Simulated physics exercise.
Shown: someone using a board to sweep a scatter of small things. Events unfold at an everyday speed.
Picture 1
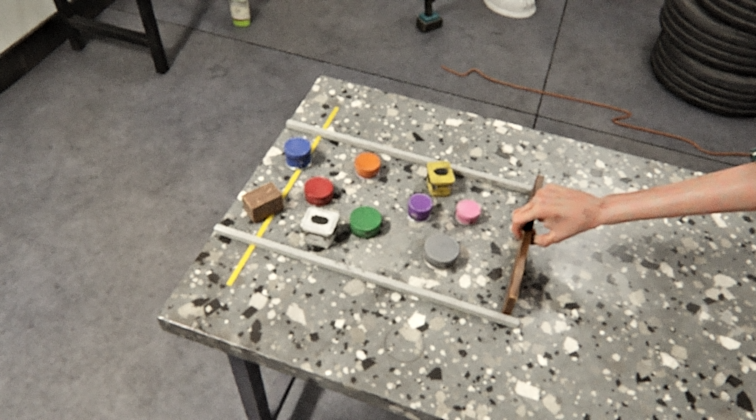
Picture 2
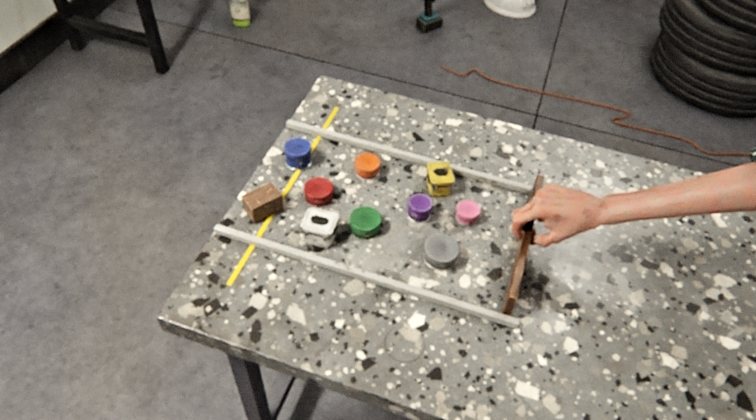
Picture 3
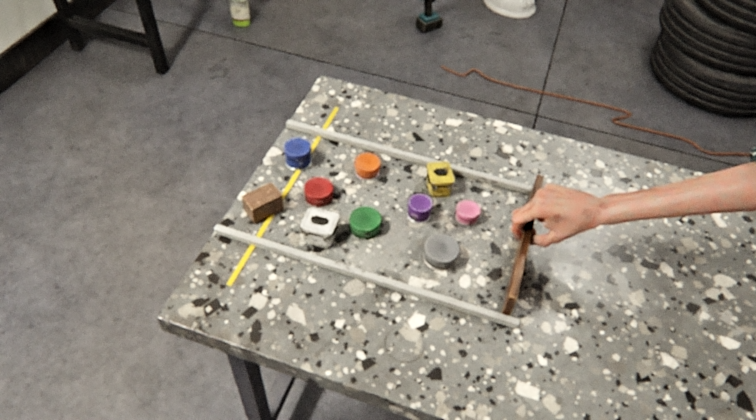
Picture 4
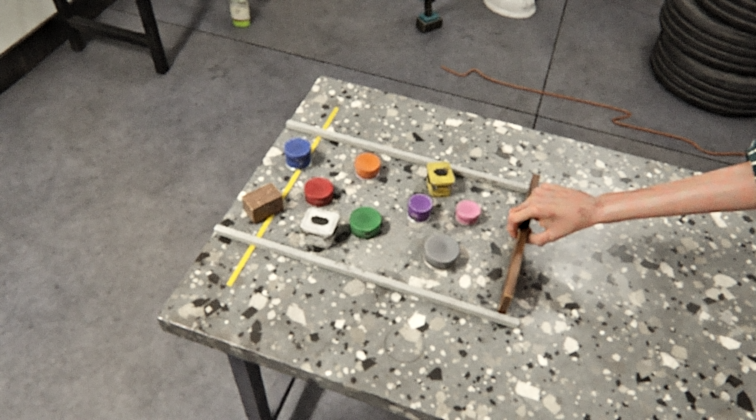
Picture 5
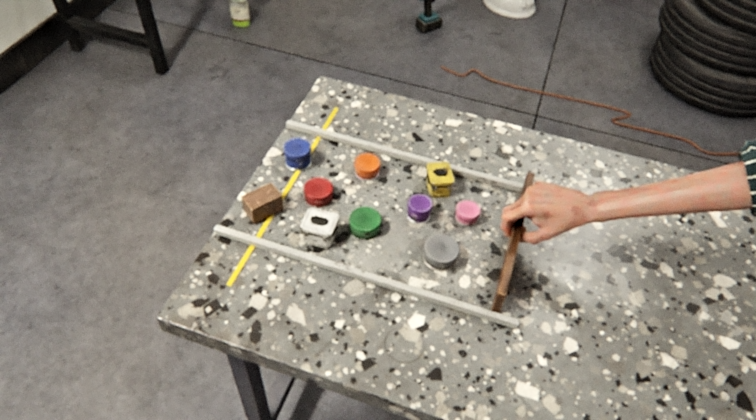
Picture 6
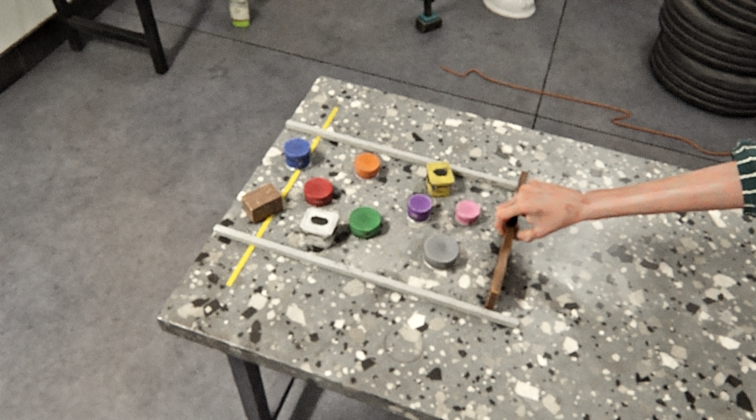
On a speckled stone table, a hand held a wooden board upright between two pale rails and slid it slightly left toward a scatter of colorful little pots and a brown block, which all stayed still.
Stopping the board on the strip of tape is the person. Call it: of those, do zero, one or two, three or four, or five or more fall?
One or two fall.
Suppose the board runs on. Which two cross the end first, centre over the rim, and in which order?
With the earliest first, you get the blue tin and after it the red tub.
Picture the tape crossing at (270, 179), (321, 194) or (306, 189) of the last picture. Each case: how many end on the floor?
5, 0, 1.
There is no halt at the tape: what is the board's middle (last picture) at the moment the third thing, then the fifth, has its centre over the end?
(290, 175), then (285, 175).
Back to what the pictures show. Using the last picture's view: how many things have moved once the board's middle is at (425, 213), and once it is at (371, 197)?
It comes to 4 for the first spot, 8 for the other.
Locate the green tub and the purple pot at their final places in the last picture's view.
The green tub ends up near (254, 173), and the purple pot near (280, 175).
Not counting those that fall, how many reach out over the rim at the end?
3 in all.
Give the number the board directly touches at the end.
The count is 5.
Soon after, none off yet; brown block at rest near (263, 203); blue tin at rest near (298, 155); red tub at rest near (318, 192).
Then, none off yet; brown block at rest near (263, 203); blue tin at rest near (298, 155); red tub moving near (314, 189).
Further on, none off yet; brown block at rest near (259, 203); blue tin moved about its own width near (285, 145); red tub moved well along near (277, 167).
At rest, the number that fall off is one or two; fallen, red tub and blue tin.
